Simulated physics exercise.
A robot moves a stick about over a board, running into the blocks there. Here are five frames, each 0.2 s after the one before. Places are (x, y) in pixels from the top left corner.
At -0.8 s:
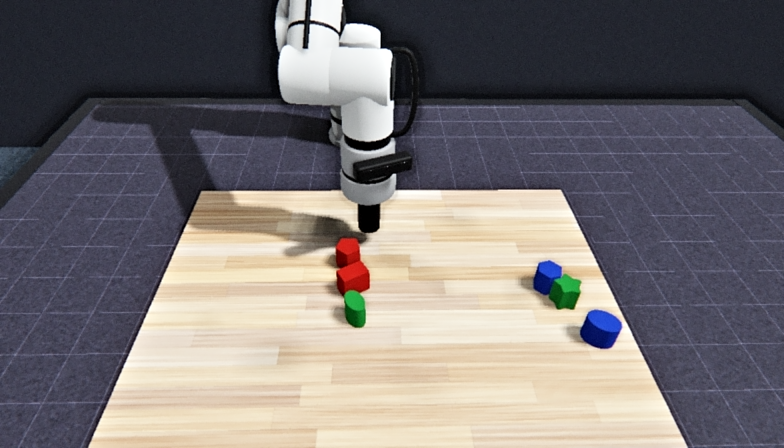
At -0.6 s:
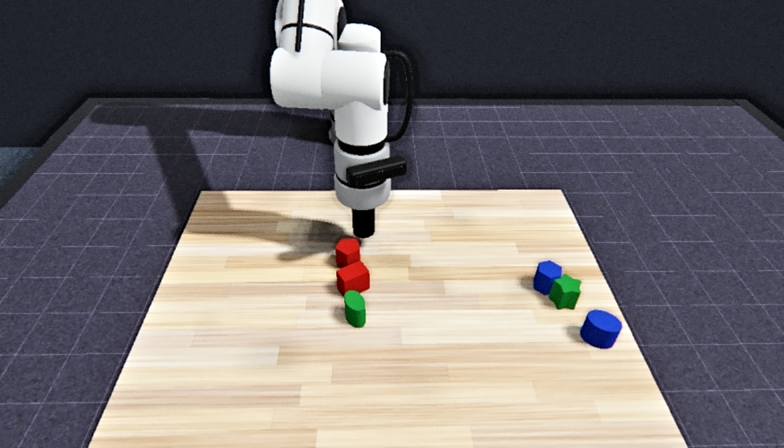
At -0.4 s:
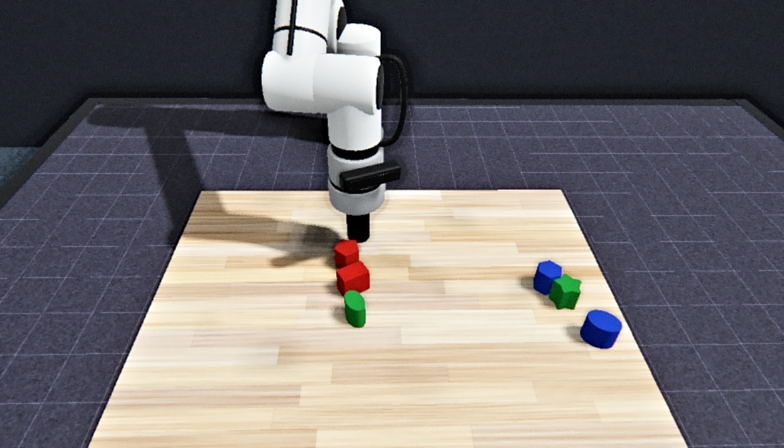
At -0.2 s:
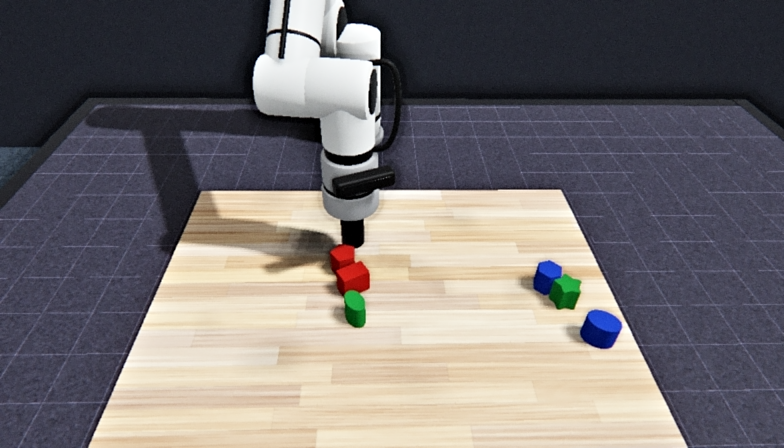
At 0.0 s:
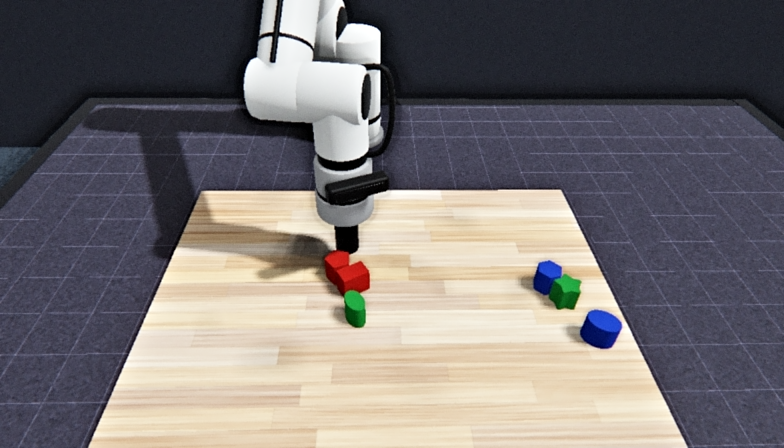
A robot arm's black stick moves down and slightly left across a wooden board, pushing the upper red block down and left beside a second red block, while the green oval and the blue and green blocks at right stay still.
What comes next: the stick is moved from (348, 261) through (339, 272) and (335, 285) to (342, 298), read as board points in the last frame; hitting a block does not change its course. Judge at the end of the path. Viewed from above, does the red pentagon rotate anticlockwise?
Going by the path, no.
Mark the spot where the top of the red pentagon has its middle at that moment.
It will end up at (318, 289).
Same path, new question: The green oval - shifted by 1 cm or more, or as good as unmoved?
Answer: Unmoved.
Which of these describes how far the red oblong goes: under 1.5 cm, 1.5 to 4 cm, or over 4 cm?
It ends 1.5 to 4 cm away.
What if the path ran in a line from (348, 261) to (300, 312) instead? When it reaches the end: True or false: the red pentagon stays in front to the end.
True - the claim holds.
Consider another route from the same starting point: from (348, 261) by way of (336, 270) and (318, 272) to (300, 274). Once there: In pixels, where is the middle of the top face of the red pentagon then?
I'd say the red pentagon ends with its top centre at (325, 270).
The first path, step by step. Halfway along, stick at (334, 265); red pentagon at (322, 276); red oblong at (353, 273), turned 20° anticlockwise.
At the end, stick at (341, 285); red pentagon at (318, 289), turned 45° clockwise; red oblong at (363, 279), turned 60° anticlockwise; green oval in place.
